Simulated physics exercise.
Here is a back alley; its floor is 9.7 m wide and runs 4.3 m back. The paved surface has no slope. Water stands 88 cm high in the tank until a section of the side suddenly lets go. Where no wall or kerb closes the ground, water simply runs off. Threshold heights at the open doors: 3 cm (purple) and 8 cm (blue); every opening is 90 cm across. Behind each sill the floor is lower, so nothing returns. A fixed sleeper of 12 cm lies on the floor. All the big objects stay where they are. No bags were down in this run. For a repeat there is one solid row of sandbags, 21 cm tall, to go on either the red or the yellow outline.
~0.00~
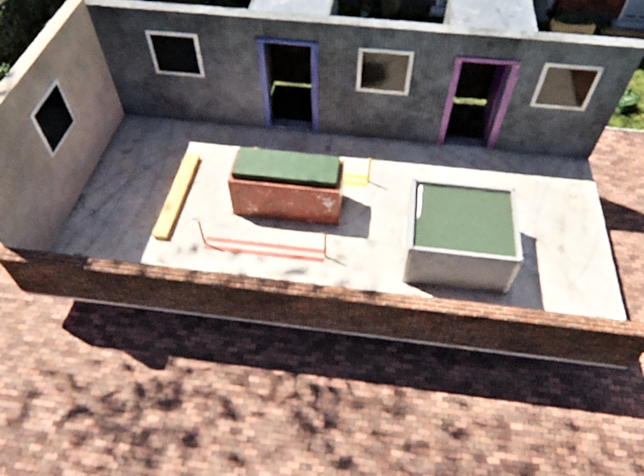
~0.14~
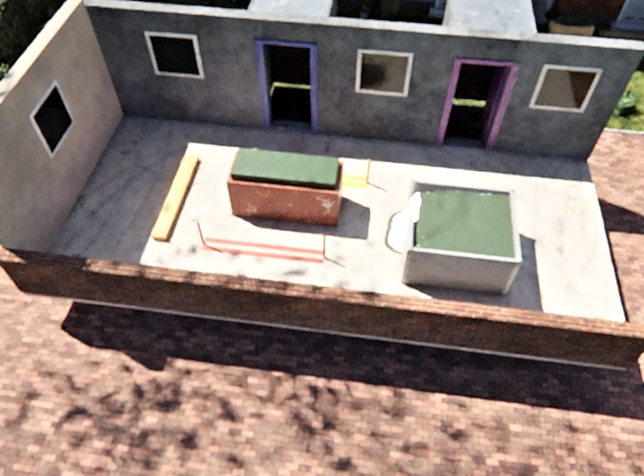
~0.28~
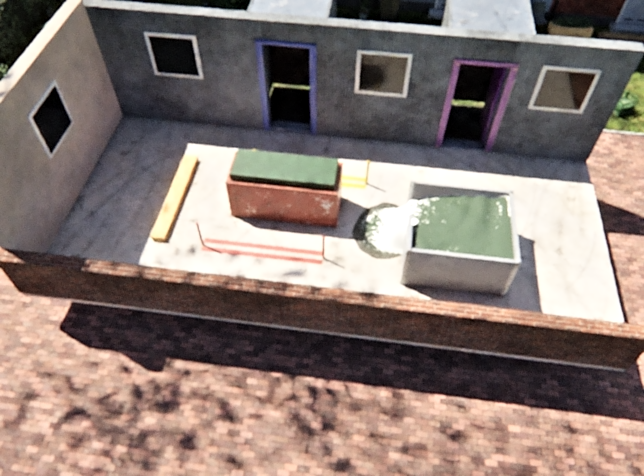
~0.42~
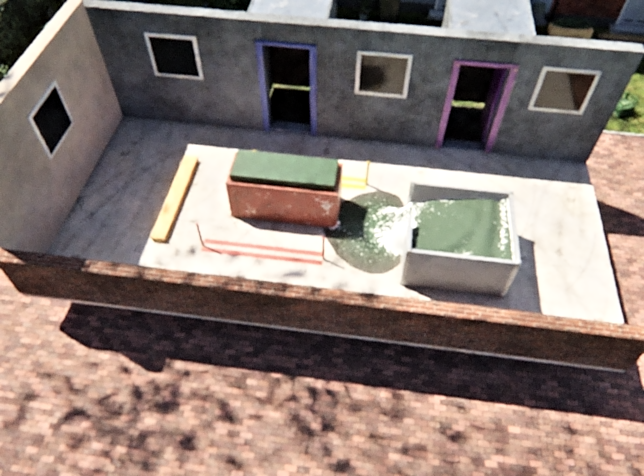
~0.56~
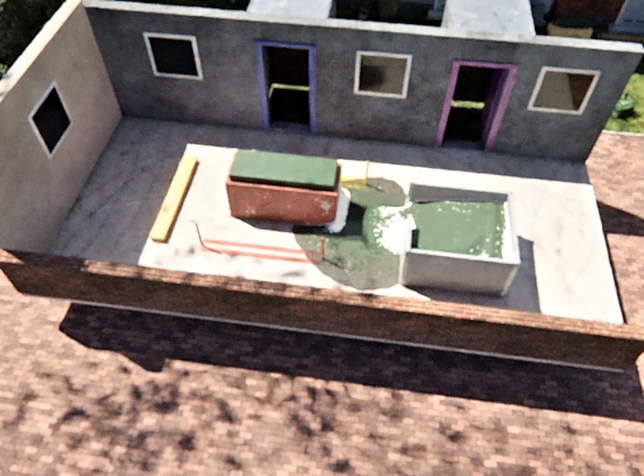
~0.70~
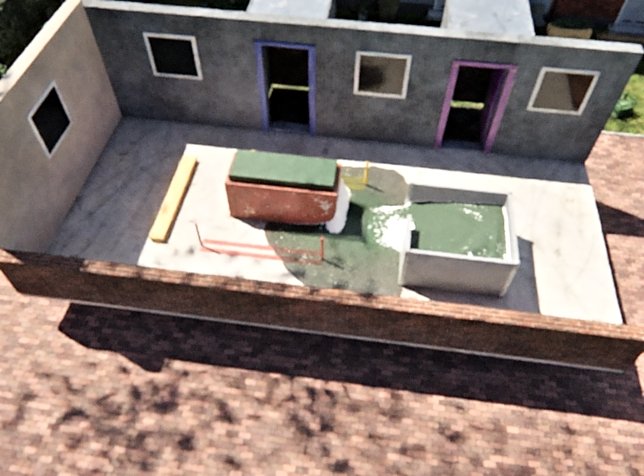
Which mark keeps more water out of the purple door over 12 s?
The red mark.
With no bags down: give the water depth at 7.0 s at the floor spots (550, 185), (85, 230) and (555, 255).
In that order: 2, 8 and 1 cm.
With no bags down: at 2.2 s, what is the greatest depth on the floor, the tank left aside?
Up to some 32 cm.
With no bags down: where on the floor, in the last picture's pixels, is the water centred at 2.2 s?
At about (369, 234).
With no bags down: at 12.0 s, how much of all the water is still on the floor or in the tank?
Some 90 per cent remains.
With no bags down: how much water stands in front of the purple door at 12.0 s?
Some 3.0 cm.
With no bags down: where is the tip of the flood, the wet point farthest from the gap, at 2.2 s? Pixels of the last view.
At about (53, 278).
After 1.4 s water covers 25 % of the floor and is deepest (46 cm) near (337, 221) in the run without bags; in at the purple door, 0 L with no bags, 0 L with the row on red, 0 L on yellow.
After 2.2 s water covers 35 % of the floor and is deepest (32 cm) near (337, 221) in the run without bags; in at the purple door, 0 L with no bags, 0 L with the row on red, 0 L on yellow.
After 3.5 s water covers 65 % of the floor and is deepest (24 cm) near (33, 275) in the run without bags; in at the purple door, 0 L with no bags, 0 L with the row on red, 3 L on yellow.
After 7.0 s water covers 85 % of the floor and is deepest (14 cm) near (177, 162) in the run without bags; in at the purple door, 0 L with no bags, 0 L with the row on red, 15 L on yellow.
After 12.0 s water covers 90 % of the floor and is deepest (9 cm) near (33, 275) in the run without bags; in at the purple door, 0 L with no bags, 0 L with the row on red, 17 L on yellow.
